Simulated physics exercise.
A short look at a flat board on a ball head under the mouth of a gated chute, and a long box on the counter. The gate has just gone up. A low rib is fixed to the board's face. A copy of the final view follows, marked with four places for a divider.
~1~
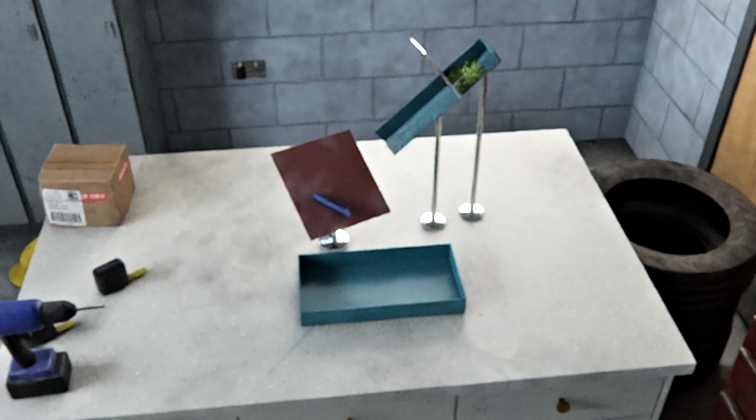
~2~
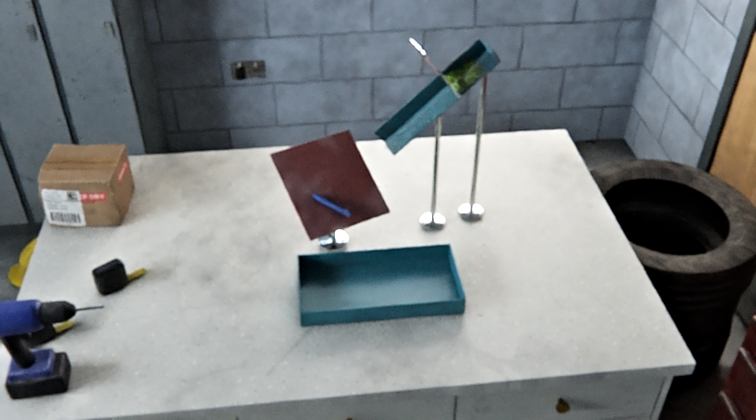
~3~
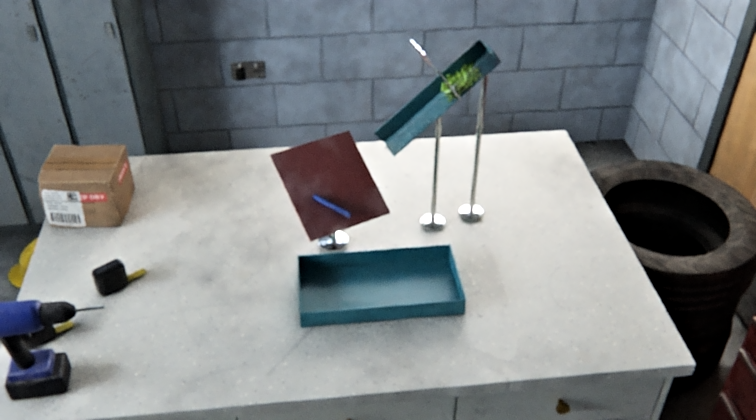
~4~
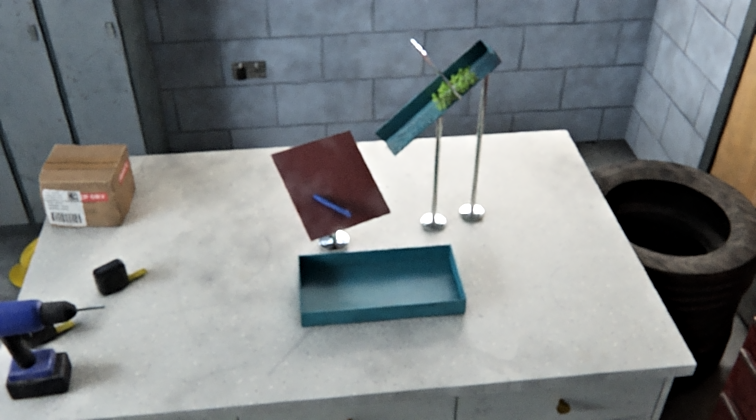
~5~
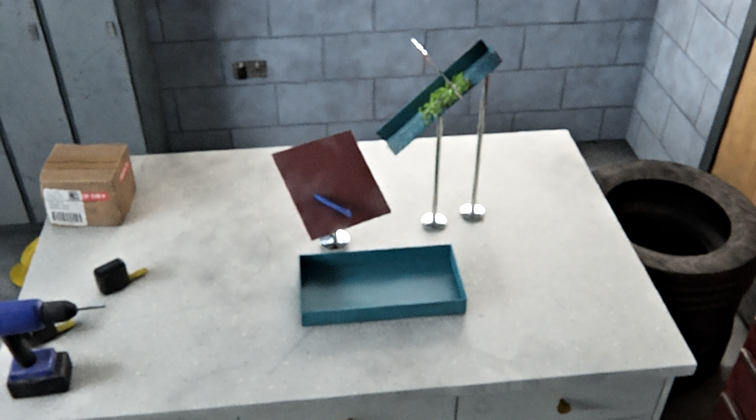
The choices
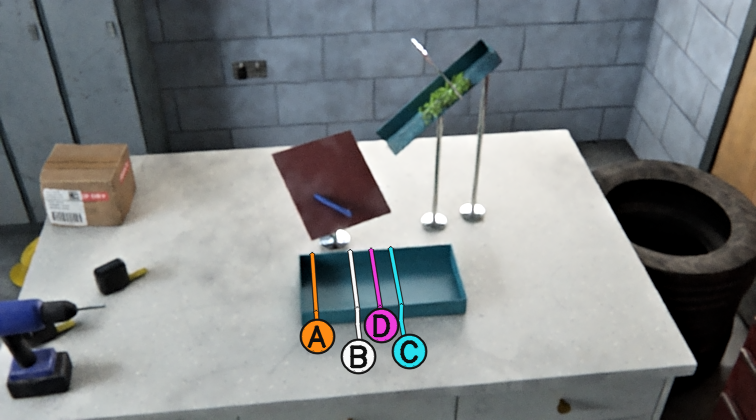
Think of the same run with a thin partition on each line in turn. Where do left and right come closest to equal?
D works best here.
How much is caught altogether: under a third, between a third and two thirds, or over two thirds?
About that: Over two thirds.
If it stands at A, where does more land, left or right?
More lands on the right.
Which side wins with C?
The left side.
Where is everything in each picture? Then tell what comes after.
In the first picture, load behind the gate at (462, 77), dried peas; lip of the chute at (389, 149), sloping fairly steeply.
In the second picture, middle of the board at (331, 183), tilted fairly steeply; middle of its low edge at (352, 226); of its high edge at (310, 141).
In the third picture, front corners of the box at (300, 313) and (466, 300), empty; front of the load at (450, 100).
In the fourth picture, middle of the load at (453, 87); its front at (440, 109), about a quarter of the way to the lip; rib from (315, 194) to (352, 214).
In the fifth picture, middle of the load at (444, 94); its front at (427, 122), about half of the way to the lip.
On the marked copy, line A crosses the front rim at (316, 311); line B crosses the front rim at (357, 308); line C crosses the front rim at (401, 304); line D crosses the front rim at (380, 306).
Choosing A, of what is caught, none on the left of the divider, all on the right.
Choosing B, of what is caught, a small part on the left of the divider, nearly all on the right.
Choosing C, of what is caught, nearly all on the left of the divider, a small part on the right.
Choosing D, of what is caught, about a third on the left of the divider, about two thirds on the right.
